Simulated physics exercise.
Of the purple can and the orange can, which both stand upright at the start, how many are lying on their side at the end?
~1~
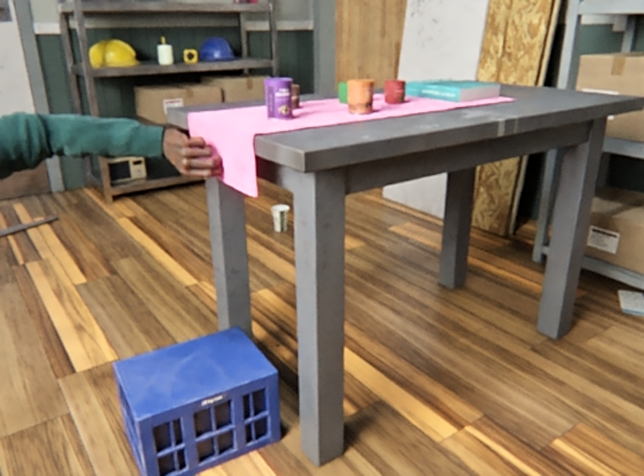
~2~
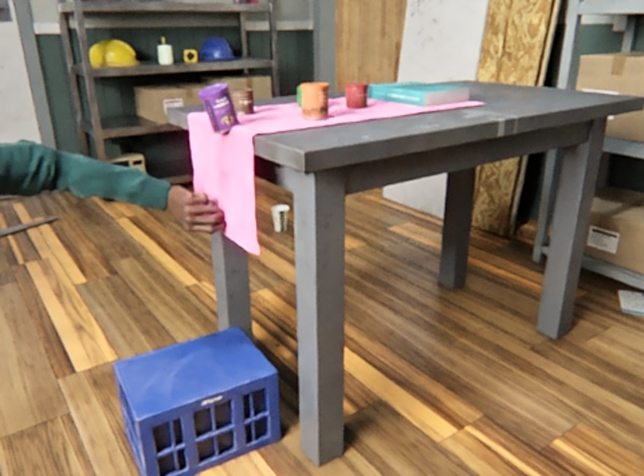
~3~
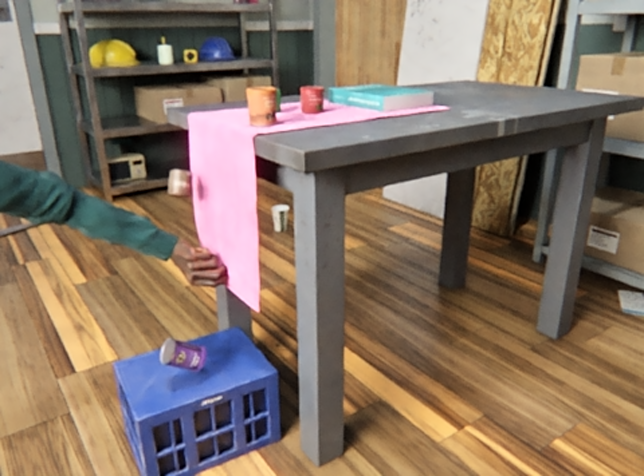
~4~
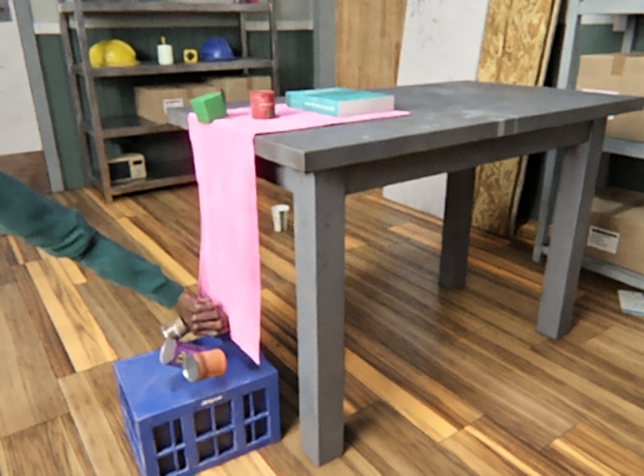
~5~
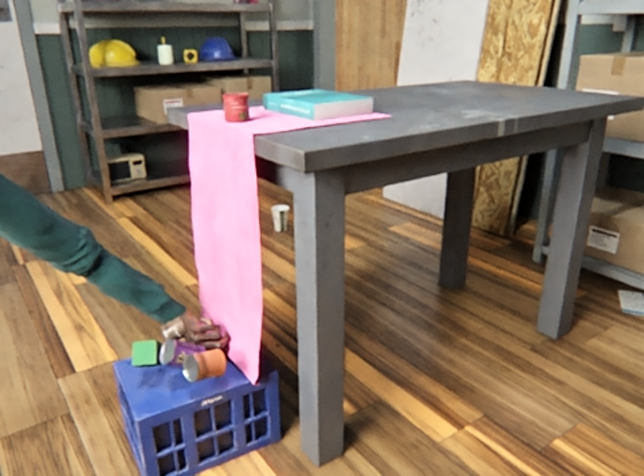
Two of them are, as both the purple can and the orange can end up lying on their side on the blue crate.
